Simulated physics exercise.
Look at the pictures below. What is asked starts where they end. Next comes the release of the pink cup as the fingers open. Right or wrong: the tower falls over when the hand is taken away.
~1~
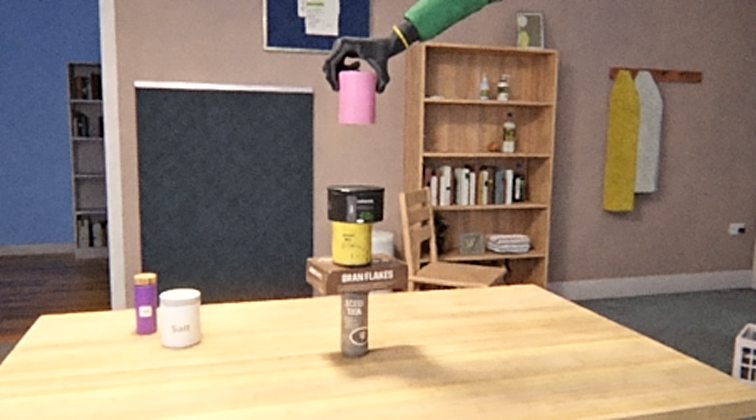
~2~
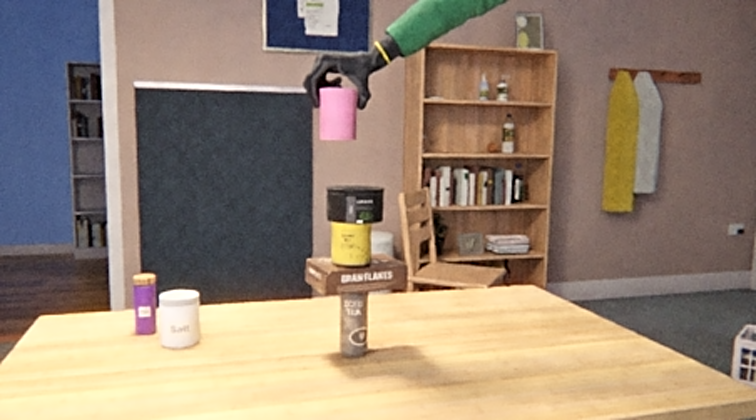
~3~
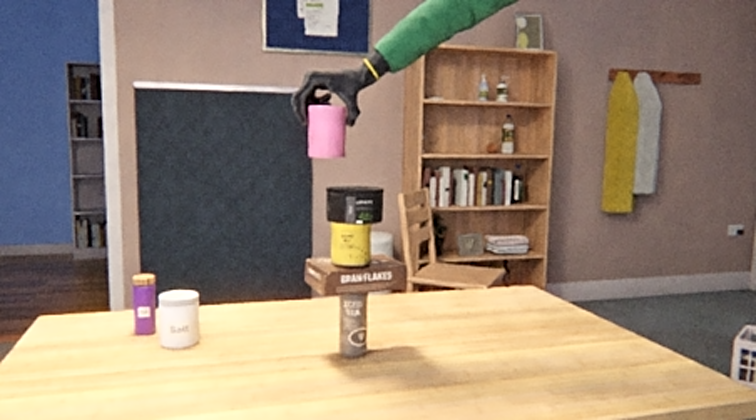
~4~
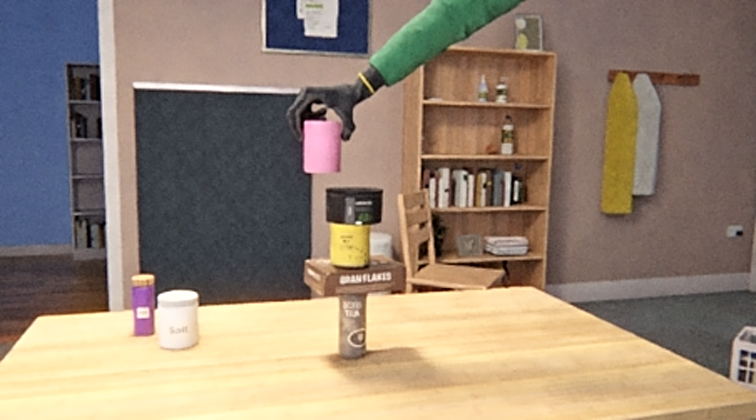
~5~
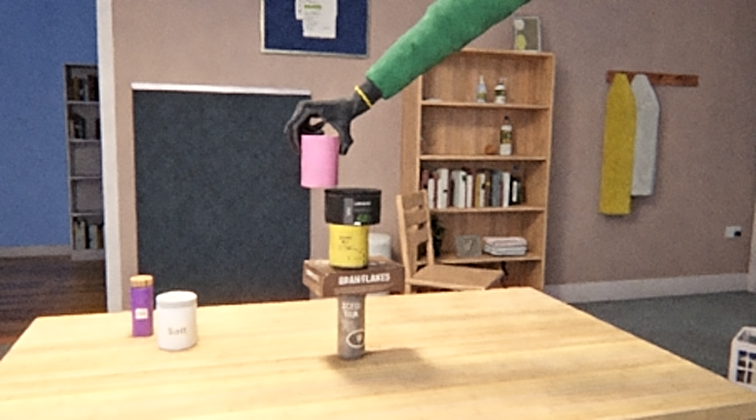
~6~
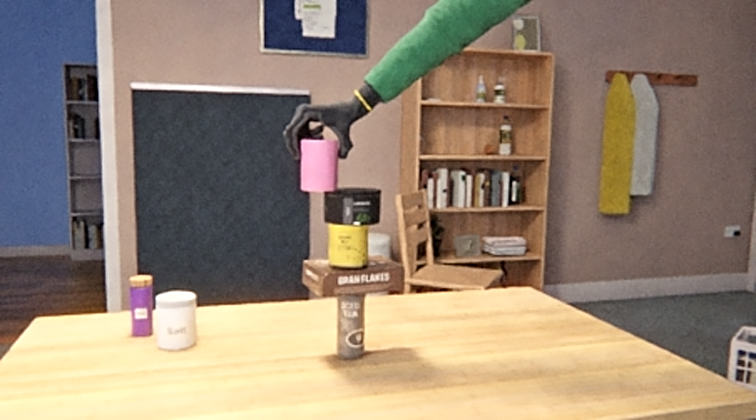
Right.
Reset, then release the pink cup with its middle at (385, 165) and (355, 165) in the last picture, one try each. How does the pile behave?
So the first time it goes over and the second time it does not fall.
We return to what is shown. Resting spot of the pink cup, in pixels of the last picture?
At about (244, 344).
Then, 0.40 s past the last view, pink cup now fallen.
Then, 0.70 s past the last view, things are still on the move.
Finally, fallen, pink cup; the other 6 still in place. Final places as the last picture's camera would see them, pink cup near (244, 344). The pile comes apart.
